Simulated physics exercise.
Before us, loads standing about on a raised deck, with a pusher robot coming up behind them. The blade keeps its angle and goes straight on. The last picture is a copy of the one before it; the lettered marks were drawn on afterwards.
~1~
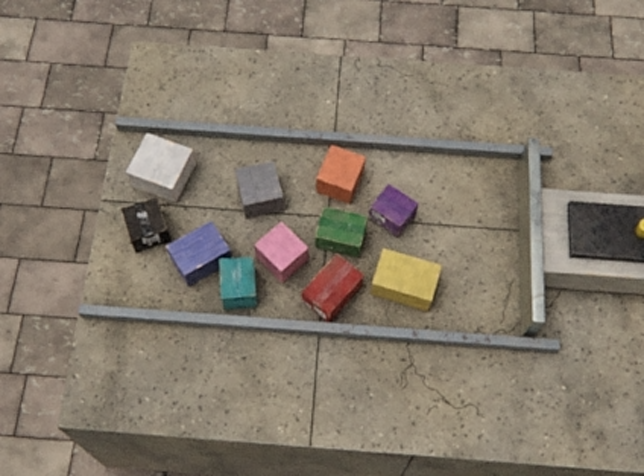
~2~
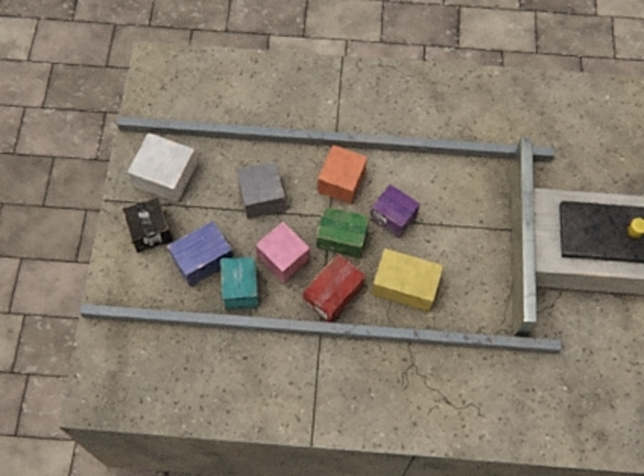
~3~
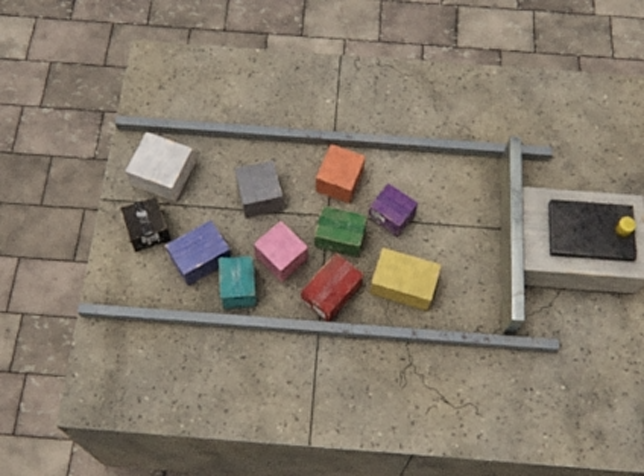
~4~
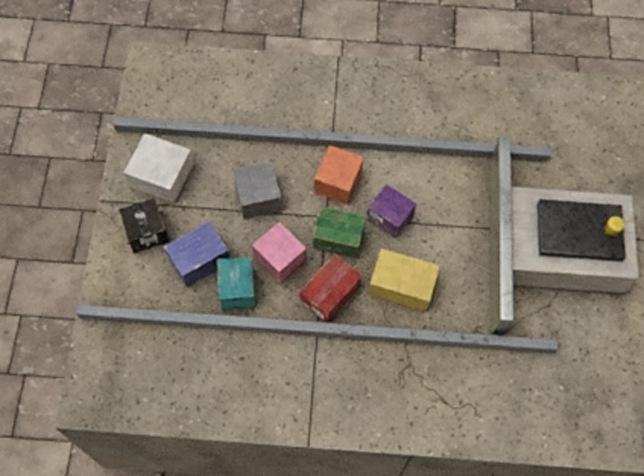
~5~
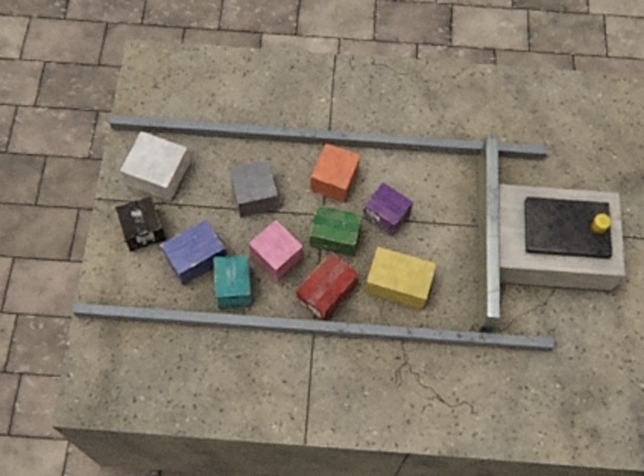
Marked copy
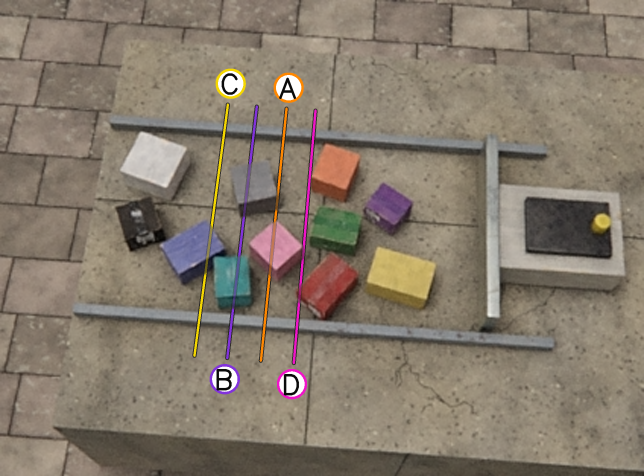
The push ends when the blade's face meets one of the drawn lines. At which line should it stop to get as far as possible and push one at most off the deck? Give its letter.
No farther than C.
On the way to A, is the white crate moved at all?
By then, no.
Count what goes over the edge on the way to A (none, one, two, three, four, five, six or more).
In all, none.
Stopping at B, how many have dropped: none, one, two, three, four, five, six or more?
The count is none.
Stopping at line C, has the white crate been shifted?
By then, yes.
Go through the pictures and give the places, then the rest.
Grey crate (260, 190); yellow crate (405, 279); pink crate (281, 252), in the first picture.
Robot (597, 230); turquoise parcel (239, 283), in the second picture.
Robot (585, 229); red parcel (332, 288), in the third picture.
Robot (574, 229); black parcel (144, 225), in the fourth picture.
Robot (562, 226); blue crate (194, 253); white crate (156, 167); grey crate (254, 189), in the fifth picture.
On the marked copy, A at (275, 227); B at (243, 224); C at (212, 222); D at (305, 229).
Taking C. A third of the way, robot (460, 219); red parcel (298, 291); yellow crate (350, 277).
Two thirds of the way, robot (359, 212); black parcel (135, 217); blue crate (162, 245).
When it is over, robot (281, 206); blue crate (86, 241); turquoise parcel (87, 282); none fallen.
As for the rest, A is within the limit but short; B is within the limit but short; D is within the limit but short.
